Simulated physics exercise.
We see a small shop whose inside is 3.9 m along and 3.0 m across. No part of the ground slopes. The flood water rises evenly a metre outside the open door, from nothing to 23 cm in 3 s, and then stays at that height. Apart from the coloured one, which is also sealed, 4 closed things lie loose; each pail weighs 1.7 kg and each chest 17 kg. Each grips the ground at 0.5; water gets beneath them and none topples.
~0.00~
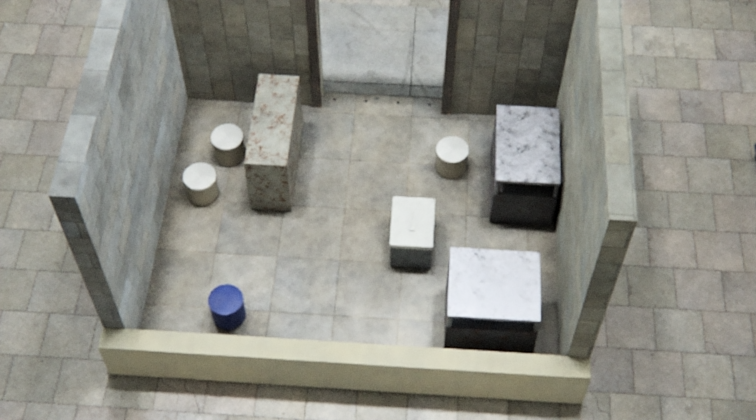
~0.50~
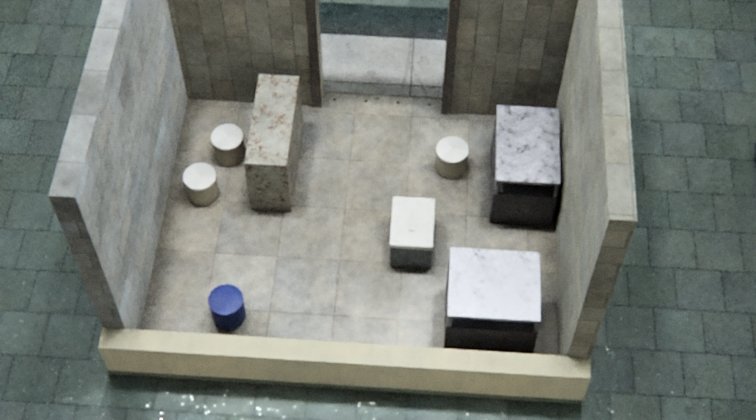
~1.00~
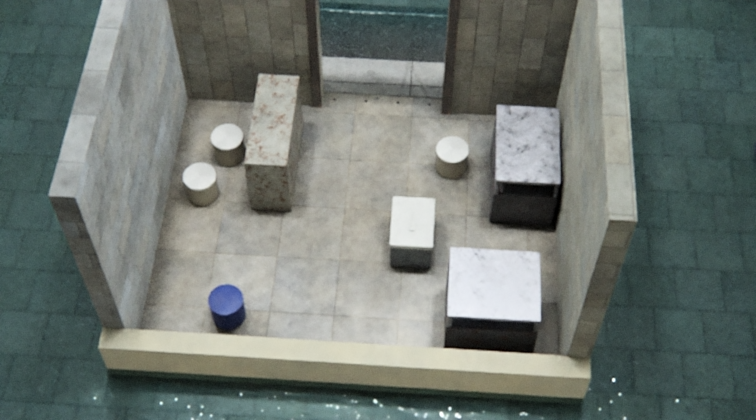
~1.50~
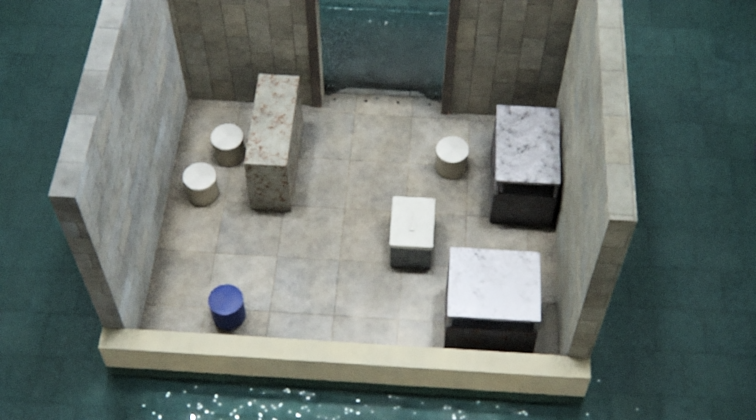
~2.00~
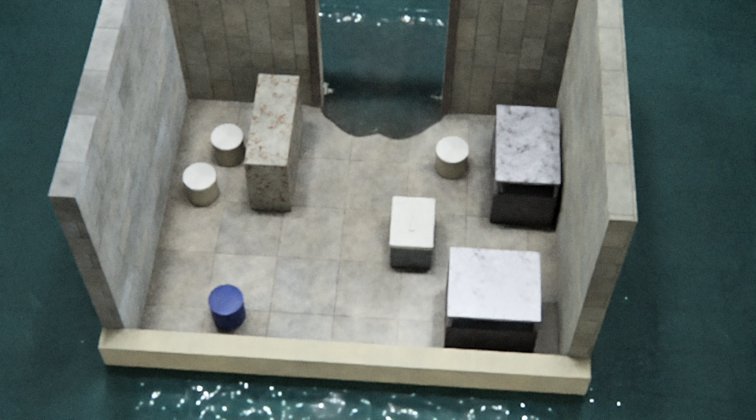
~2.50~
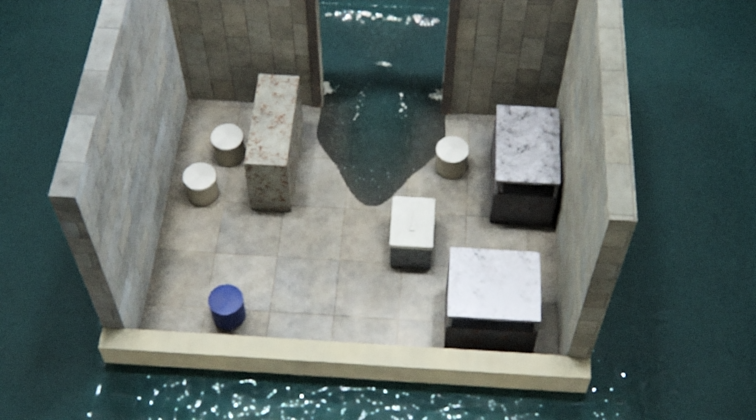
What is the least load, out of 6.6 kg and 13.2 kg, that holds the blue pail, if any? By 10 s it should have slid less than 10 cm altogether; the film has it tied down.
The least is neither of them.
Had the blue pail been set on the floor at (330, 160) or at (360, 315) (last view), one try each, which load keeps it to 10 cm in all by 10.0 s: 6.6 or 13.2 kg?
For the first start neither one suffices; for the second neither one suffices.
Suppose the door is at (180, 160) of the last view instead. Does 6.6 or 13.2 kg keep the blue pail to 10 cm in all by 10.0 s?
If so, both fall short.
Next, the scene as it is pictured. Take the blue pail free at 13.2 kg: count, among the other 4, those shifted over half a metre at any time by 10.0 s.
The total is 4.
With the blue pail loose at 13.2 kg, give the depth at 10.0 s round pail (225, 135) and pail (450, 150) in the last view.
Depth approx. 17 cm / 15 cm.
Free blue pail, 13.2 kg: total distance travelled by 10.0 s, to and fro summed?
Total path: Around 60 cm.
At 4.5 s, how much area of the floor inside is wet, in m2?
7.0 m2.
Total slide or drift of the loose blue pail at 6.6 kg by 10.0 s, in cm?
About 250 cm altogether.
After 3.5 s the blue pail would be 0 cm from its start with 6.6 kg and 0 cm from its start with 13.2 kg; 0 cm of water round it then.
After 4.5 s the blue pail would be 0 cm from its start with 6.6 kg and 0 cm from its start with 13.2 kg; 3 cm of water round it then.
After 7.0 s the blue pail would be 80 cm from its start with 6.6 kg and 4 cm from its start with 13.2 kg; 10 cm of water round it then.
After 10.0 s the blue pail would be 190 cm from its start with 6.6 kg and 60 cm from its start with 13.2 kg; 20 cm of water round it then.
